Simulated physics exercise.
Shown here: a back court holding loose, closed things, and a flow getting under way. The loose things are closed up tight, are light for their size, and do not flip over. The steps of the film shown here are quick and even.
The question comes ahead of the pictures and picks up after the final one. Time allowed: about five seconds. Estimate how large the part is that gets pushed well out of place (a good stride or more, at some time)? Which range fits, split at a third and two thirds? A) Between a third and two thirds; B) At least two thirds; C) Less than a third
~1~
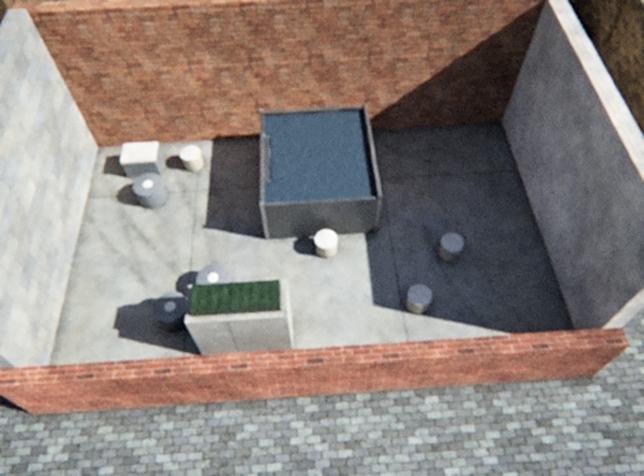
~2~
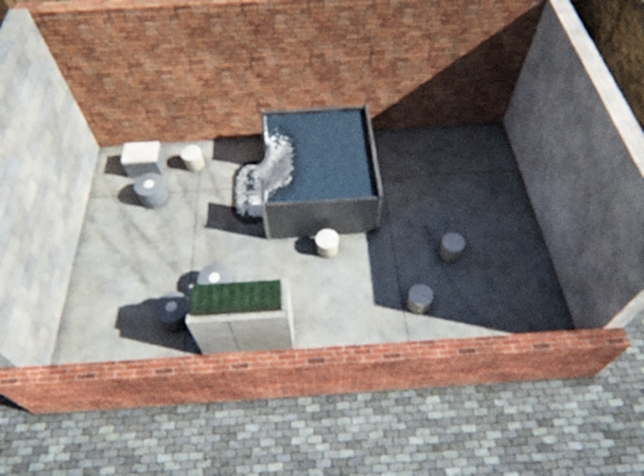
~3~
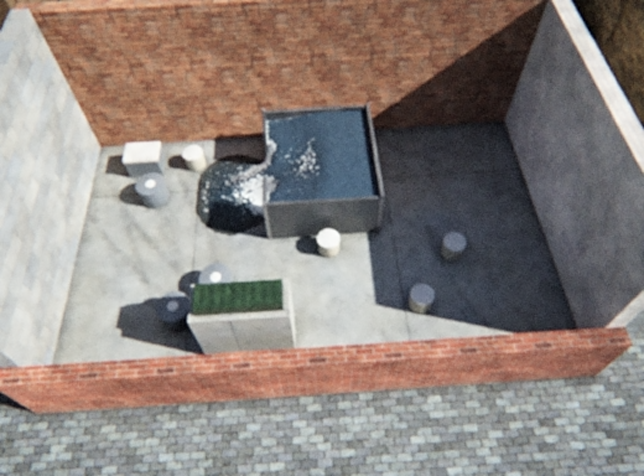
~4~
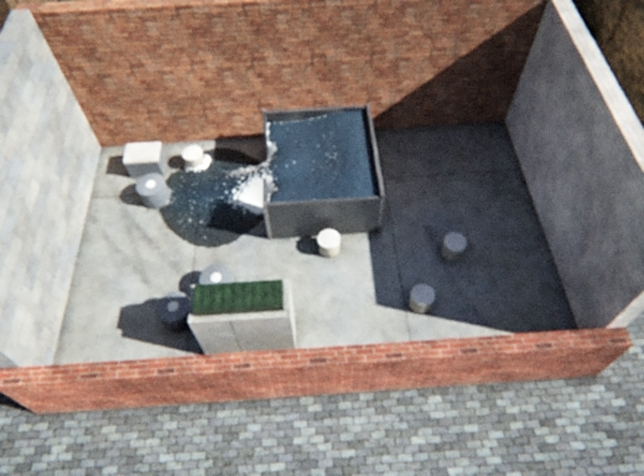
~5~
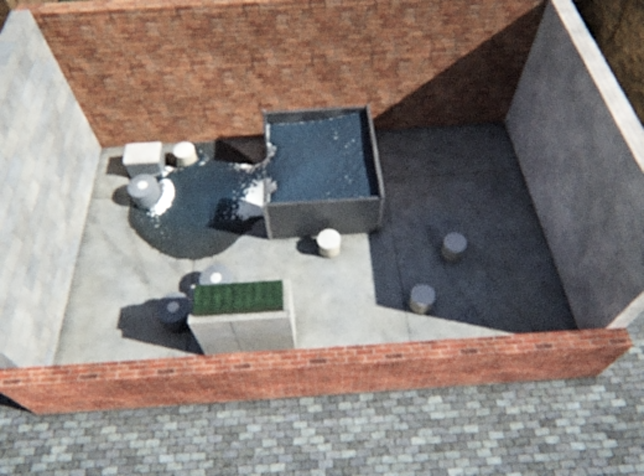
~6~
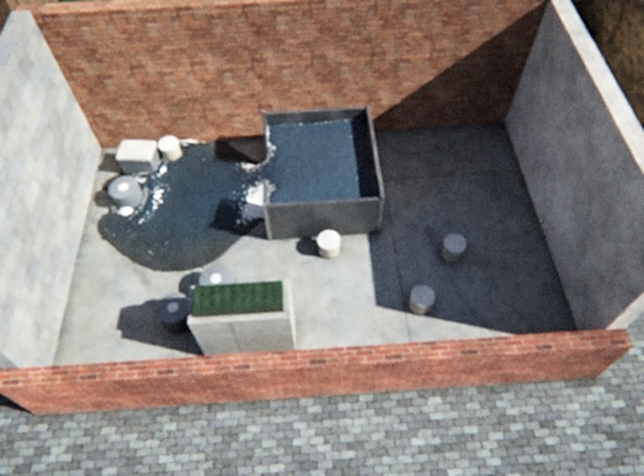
A.
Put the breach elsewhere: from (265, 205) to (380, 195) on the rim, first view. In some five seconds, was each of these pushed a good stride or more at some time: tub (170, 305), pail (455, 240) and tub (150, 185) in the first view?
Order as asked: Sent that far; sent that far; not sent that far.
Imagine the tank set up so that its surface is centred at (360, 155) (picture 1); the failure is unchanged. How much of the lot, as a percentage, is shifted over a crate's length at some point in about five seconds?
Estimate: Near 50 per cent of them.
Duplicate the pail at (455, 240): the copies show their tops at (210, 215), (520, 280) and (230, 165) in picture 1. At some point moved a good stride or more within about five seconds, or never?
Copy by copy, in order: Relocated, largely stays, relocated.
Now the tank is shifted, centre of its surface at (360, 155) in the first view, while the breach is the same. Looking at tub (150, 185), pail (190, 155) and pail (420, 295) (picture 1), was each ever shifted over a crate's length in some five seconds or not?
Result per object - went far, went far, stayed close.
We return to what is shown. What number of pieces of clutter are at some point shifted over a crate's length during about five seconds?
5 in total.
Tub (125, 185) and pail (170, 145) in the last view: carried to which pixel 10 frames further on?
(109, 219) and (131, 130), about.
A moment on, 3 of 8 are well off their spots; 2 afloat.
Next, 3 of 8 are well off their spots; 2 afloat.
Later, 3 of 8 are well off their spots; 3 afloat.
In the end, 5 of 8 are well off their spots, and 5 have been at some point; 4 afloat.
